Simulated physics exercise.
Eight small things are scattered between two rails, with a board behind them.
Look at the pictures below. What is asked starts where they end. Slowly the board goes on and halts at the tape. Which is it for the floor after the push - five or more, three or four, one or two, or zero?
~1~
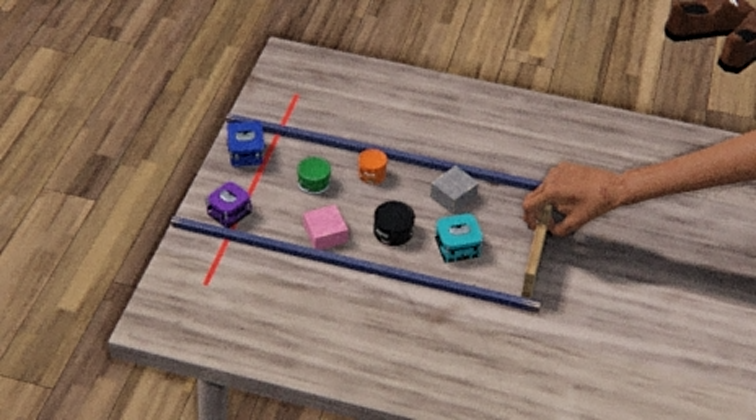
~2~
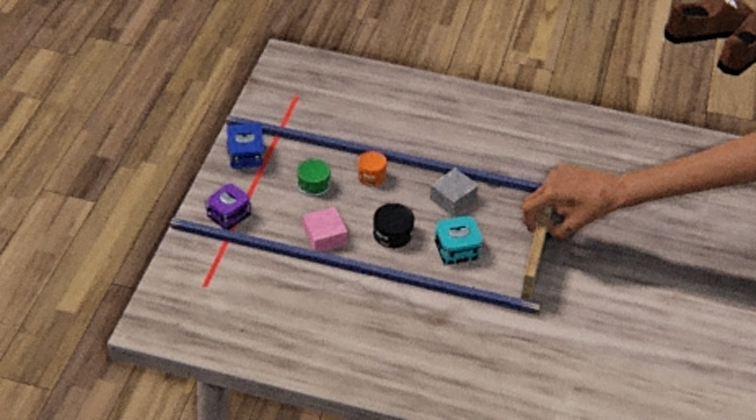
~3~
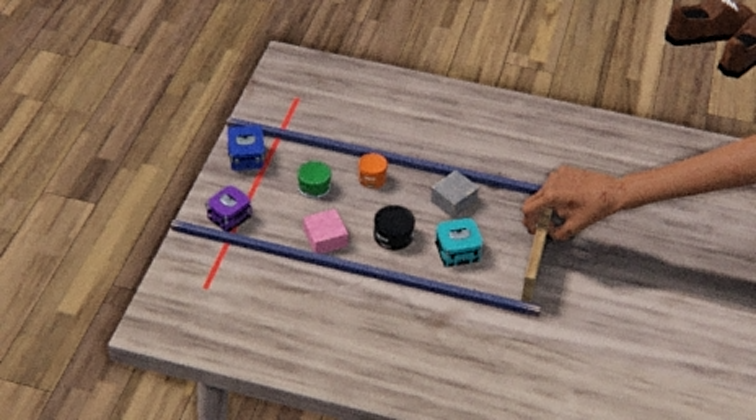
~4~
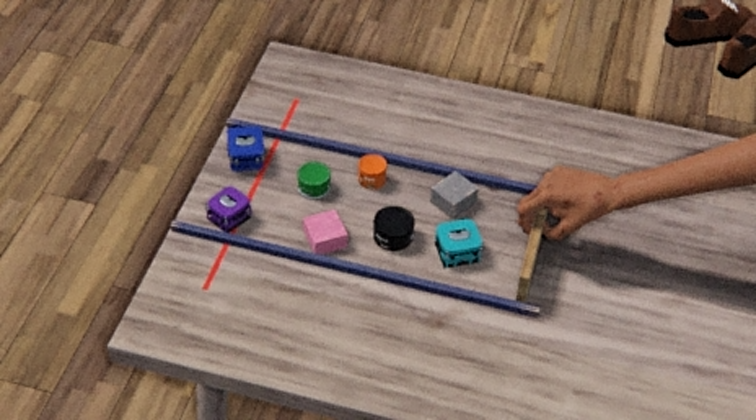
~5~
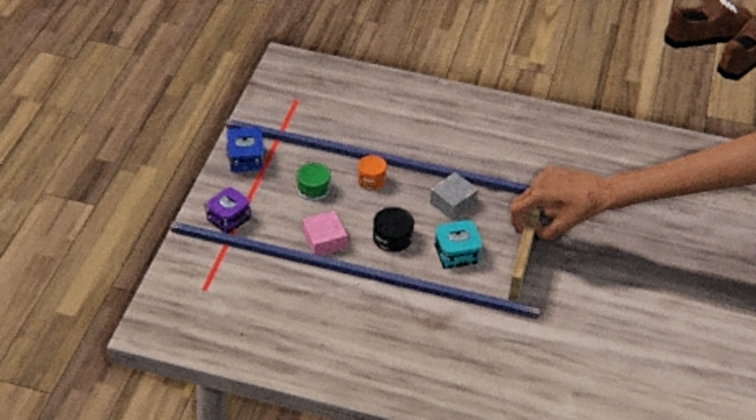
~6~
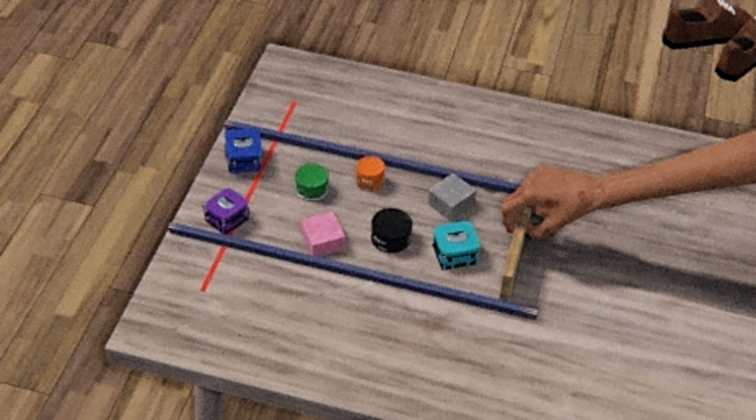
I expect that one or two will fail to stay on the table.
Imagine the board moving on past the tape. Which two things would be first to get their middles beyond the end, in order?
Sequence: Blue case; black tub.
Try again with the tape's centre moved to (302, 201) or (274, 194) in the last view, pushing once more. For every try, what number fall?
0, then 0.
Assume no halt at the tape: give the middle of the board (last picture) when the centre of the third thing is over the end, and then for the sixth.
At (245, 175) for the third, at (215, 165) for the sixth.
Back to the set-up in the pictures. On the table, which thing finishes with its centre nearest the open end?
Answer: The black tub.
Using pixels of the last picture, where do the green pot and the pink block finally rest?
Around (213, 157), then around (216, 218).
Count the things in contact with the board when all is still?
Contact count: 3.
Soon after, none off yet; blue case at rest near (244, 151); purple case at rest near (227, 211); green pot at rest near (312, 182).
Then, none off yet; blue case at rest near (244, 151); purple case at rest near (227, 211); green pot moved about its own width near (291, 175).
At rest, the number that fall off is one or two; fallen, blue case.
